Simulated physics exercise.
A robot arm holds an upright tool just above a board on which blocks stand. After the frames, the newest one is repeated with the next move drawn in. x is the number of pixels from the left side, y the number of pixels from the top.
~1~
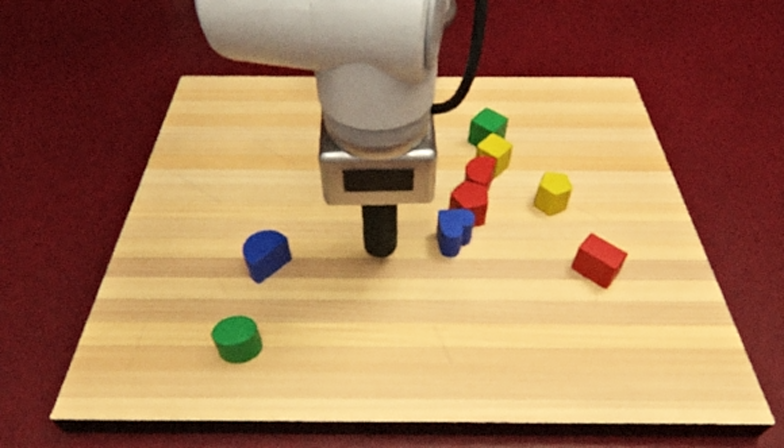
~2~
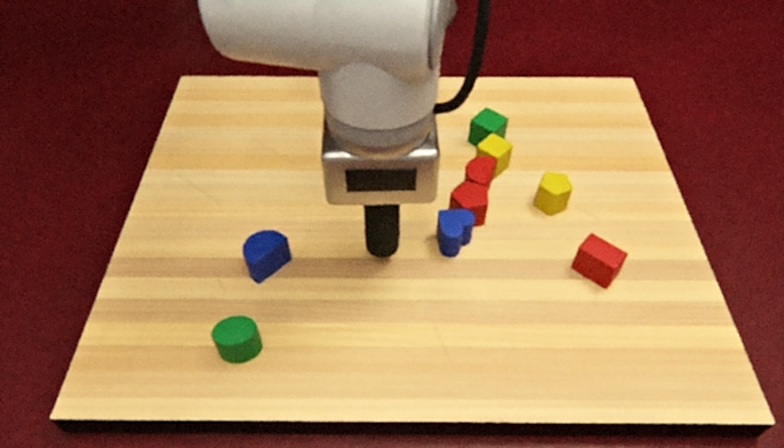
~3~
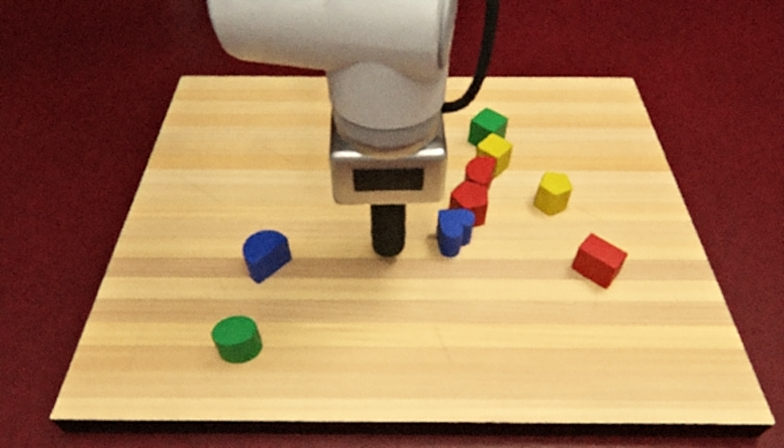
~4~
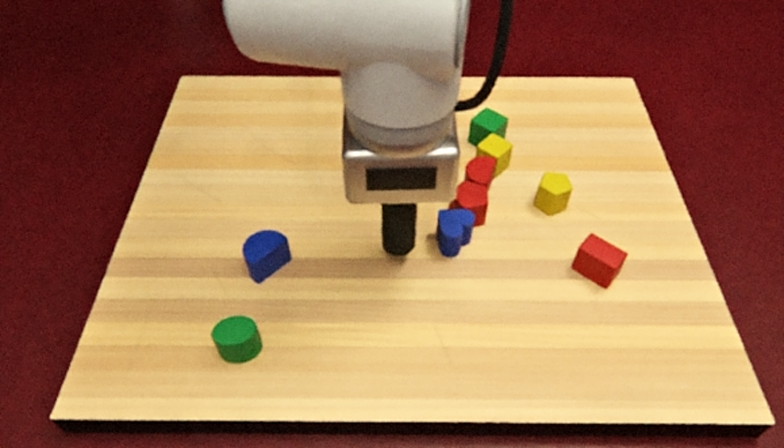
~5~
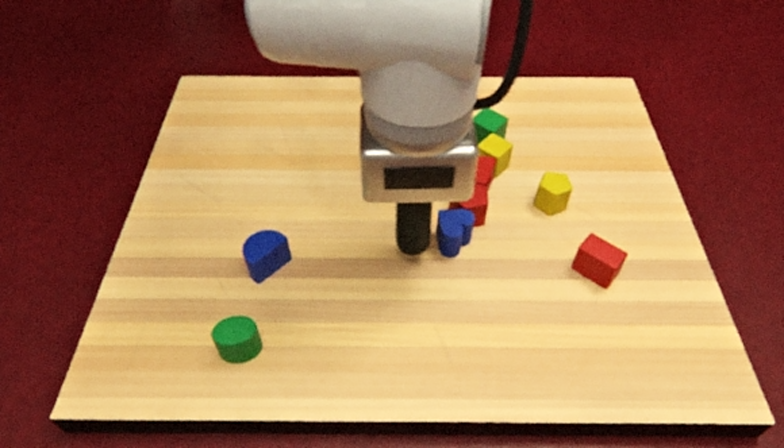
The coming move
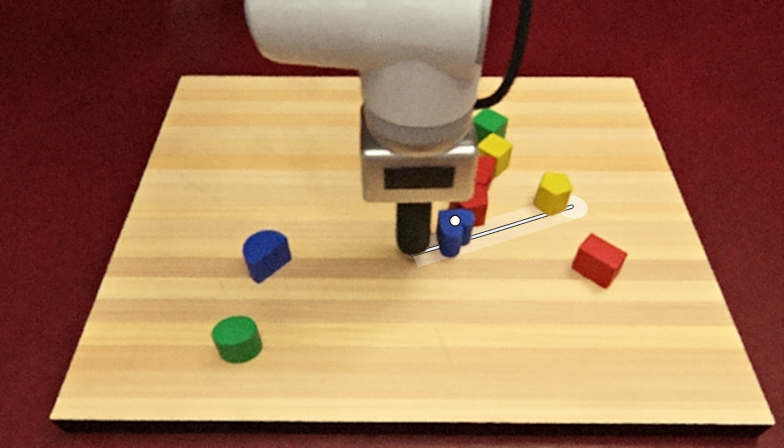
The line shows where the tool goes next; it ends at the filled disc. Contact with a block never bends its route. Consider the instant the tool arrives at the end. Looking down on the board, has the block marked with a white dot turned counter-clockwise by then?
No, that is not how it ends up.
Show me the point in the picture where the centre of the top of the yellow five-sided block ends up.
It ends at (581, 164).
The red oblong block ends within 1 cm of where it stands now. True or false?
True
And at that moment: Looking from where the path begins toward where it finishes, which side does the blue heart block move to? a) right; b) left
Choice a: Right.
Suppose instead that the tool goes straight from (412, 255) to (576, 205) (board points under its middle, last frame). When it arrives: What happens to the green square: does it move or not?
It is moved from its place.
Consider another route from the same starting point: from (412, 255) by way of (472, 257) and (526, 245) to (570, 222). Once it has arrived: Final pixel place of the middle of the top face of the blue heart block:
Pixel (518, 200).
Path on the board, straight from (412, 255) to (572, 207); the dot is on the blue heart block.
On the path given first. One third of the way, tool at (470, 227); blue heart block at (503, 213); red five-sided block at (475, 190); red D-shaped block at (482, 165).
Two thirds of the way, tool at (524, 211); blue heart block at (558, 204), turned 20° clockwise; red five-sided block at (474, 188); red D-shaped block at (483, 163).
At the end, tool at (576, 195); blue heart block at (593, 208), turned 70° clockwise; red five-sided block at (474, 188); red D-shaped block at (483, 163); yellow five-sided block at (581, 164), turned 35° anticlockwise; red oblong block in place.
